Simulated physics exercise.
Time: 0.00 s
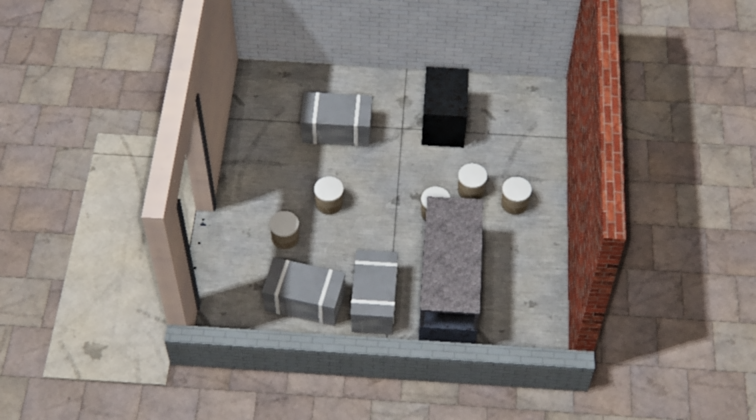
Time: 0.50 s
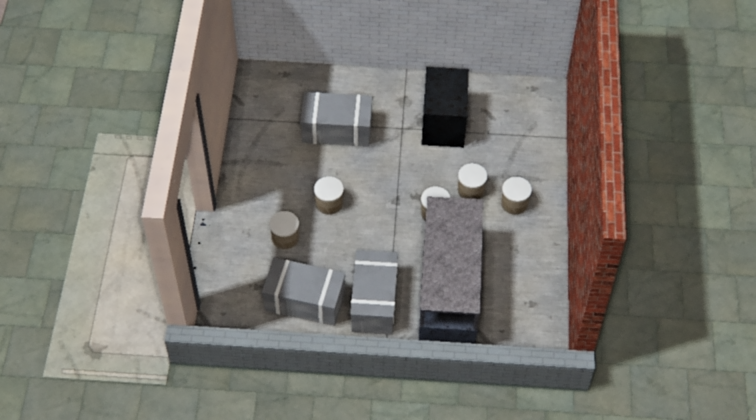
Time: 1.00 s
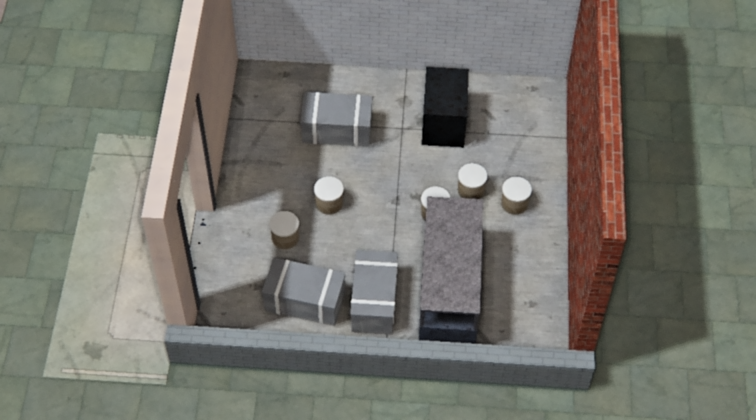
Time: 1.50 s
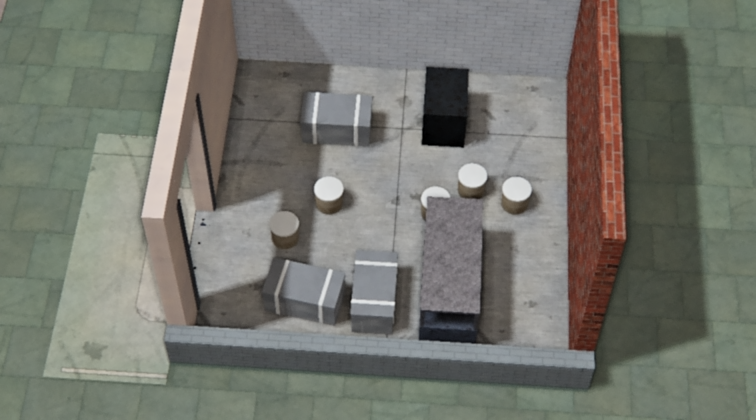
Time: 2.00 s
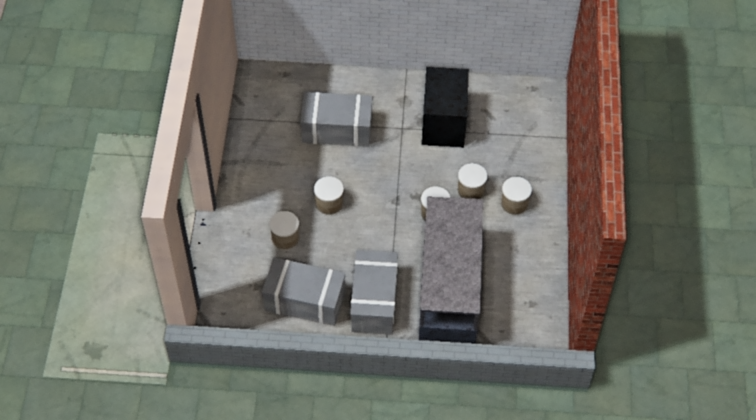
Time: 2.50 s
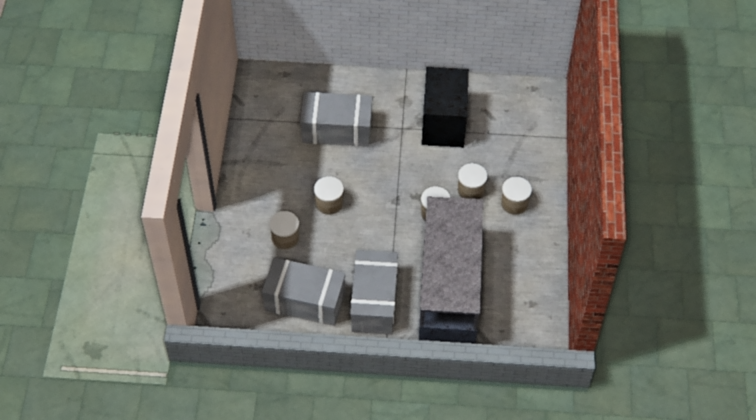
The video shows a walled corner store with grey trunks and round stools standing still as greenish water covers the paving outside, then spreads over the pale doorstep, and a small wavy-edged patch appears inside the left doorway.
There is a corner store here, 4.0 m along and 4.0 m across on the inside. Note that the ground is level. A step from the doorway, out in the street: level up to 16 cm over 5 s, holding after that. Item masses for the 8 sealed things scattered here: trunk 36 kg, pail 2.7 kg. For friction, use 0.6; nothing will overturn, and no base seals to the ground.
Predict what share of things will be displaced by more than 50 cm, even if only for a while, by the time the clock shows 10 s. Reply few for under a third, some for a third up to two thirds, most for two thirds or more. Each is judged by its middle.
Some.
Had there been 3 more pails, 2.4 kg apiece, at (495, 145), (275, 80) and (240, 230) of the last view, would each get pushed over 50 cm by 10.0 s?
In turn: More, short of it, over.
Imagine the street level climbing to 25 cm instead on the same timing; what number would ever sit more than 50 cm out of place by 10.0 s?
That would give 7.
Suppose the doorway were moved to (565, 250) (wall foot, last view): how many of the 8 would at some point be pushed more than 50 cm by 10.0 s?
Then 4 of them would.
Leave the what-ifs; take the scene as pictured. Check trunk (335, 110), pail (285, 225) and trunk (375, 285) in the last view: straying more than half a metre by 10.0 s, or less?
Taking them in turn, the first is within the limit, the second beyond the limit and the third within the limit.
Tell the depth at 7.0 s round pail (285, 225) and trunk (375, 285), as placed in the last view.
6 and 5 cm.
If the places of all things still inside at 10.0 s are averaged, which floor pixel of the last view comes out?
Near (466, 208).
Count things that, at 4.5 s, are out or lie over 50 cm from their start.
At that time I count 0.
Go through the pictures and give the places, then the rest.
In the first frame, a trunk at (337, 109), on the bottom; a trunk at (304, 283), on the bottom; 0.0 m2 under water; 0 of 8 have shifted.
In the second frame, a trunk at (337, 109), on the bottom; a trunk at (304, 283), on the bottom; water covers 0.0 m2; 0 of 8 have shifted.
In the third frame, a trunk at (337, 109) rests on the ground; a trunk at (304, 283) rests on the ground; water covers 0.0 m2; 0 of 8 have shifted.
In the fourth frame, a trunk at (337, 109) rests on the ground; a trunk at (304, 283) rests on the ground; 0.0 m2 under water; 0 of 8 have shifted.
In the fifth frame, a trunk at (337, 109) rests on the ground; a trunk at (304, 283) rests on the ground; 0.0 m2 under water; 0 of 8 have shifted.
In the sixth frame, a trunk at (337, 109) rests on the ground; a trunk at (304, 283), on the bottom; water covers 0.0 m2; 0 of 8 have shifted.
After 3.5 s 0 of 8 are over 50 cm from their spots; 0 afloat.
After 4.5 s 0 of 8 are over 50 cm from their spots; 0 afloat.
After 7.0 s 2 of 8 are over 50 cm from their spots; 2 afloat.
After 10.0 s 5 of 8 are over 50 cm from their spots, and 5 have been at some point; 5 afloat.
